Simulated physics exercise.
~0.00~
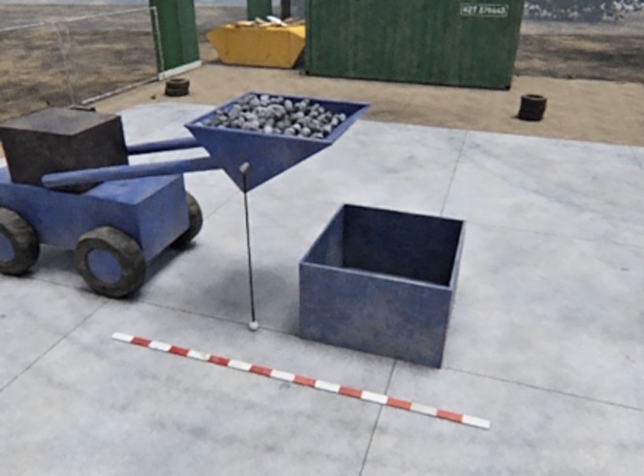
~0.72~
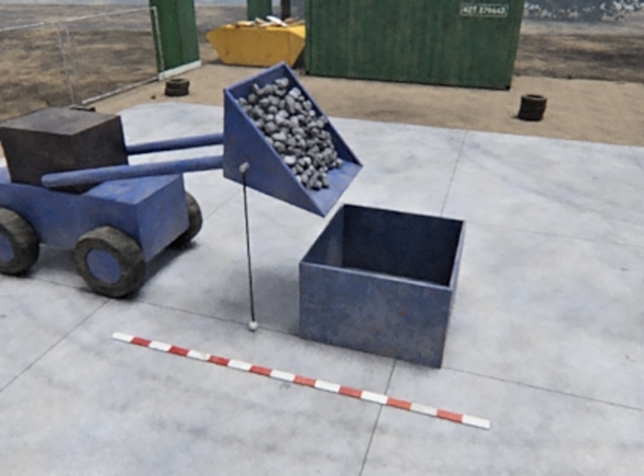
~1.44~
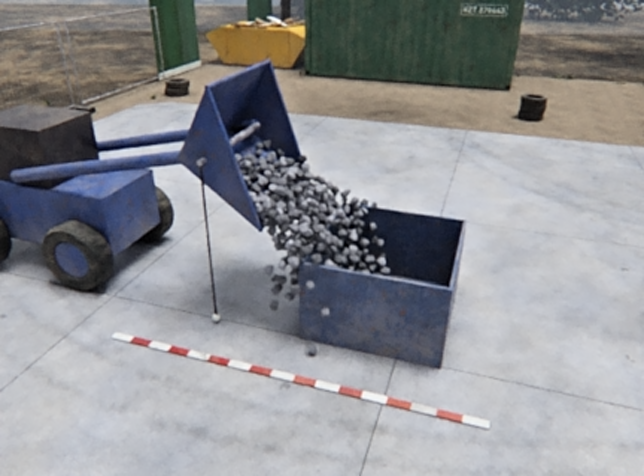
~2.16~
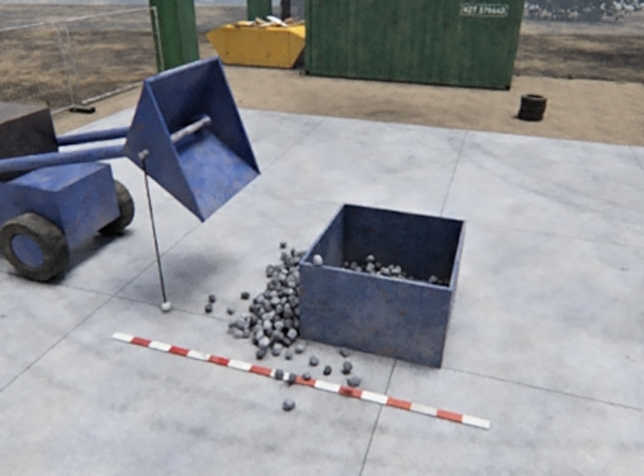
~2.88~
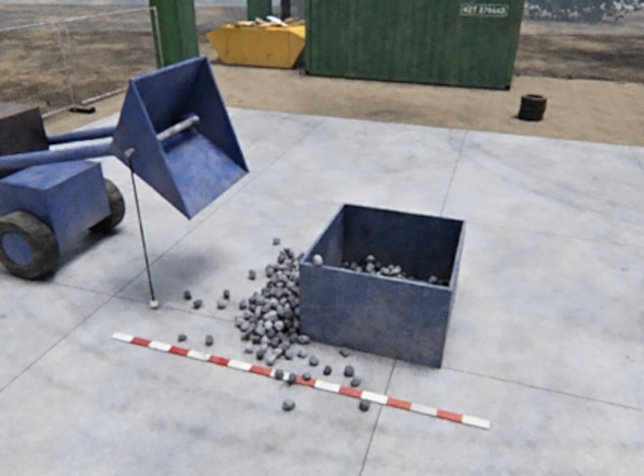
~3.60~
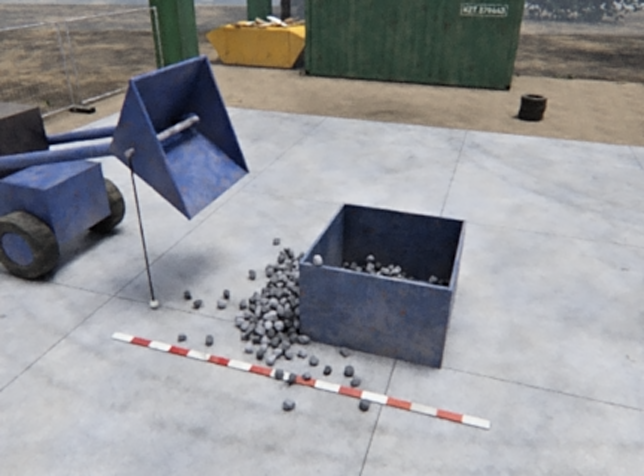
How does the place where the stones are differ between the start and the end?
At the start the stones are all heaped in the loader's raised bucket. At the end they are lower down, mostly in a pile on the floor against the left side of the bin, with a smaller share inside it.
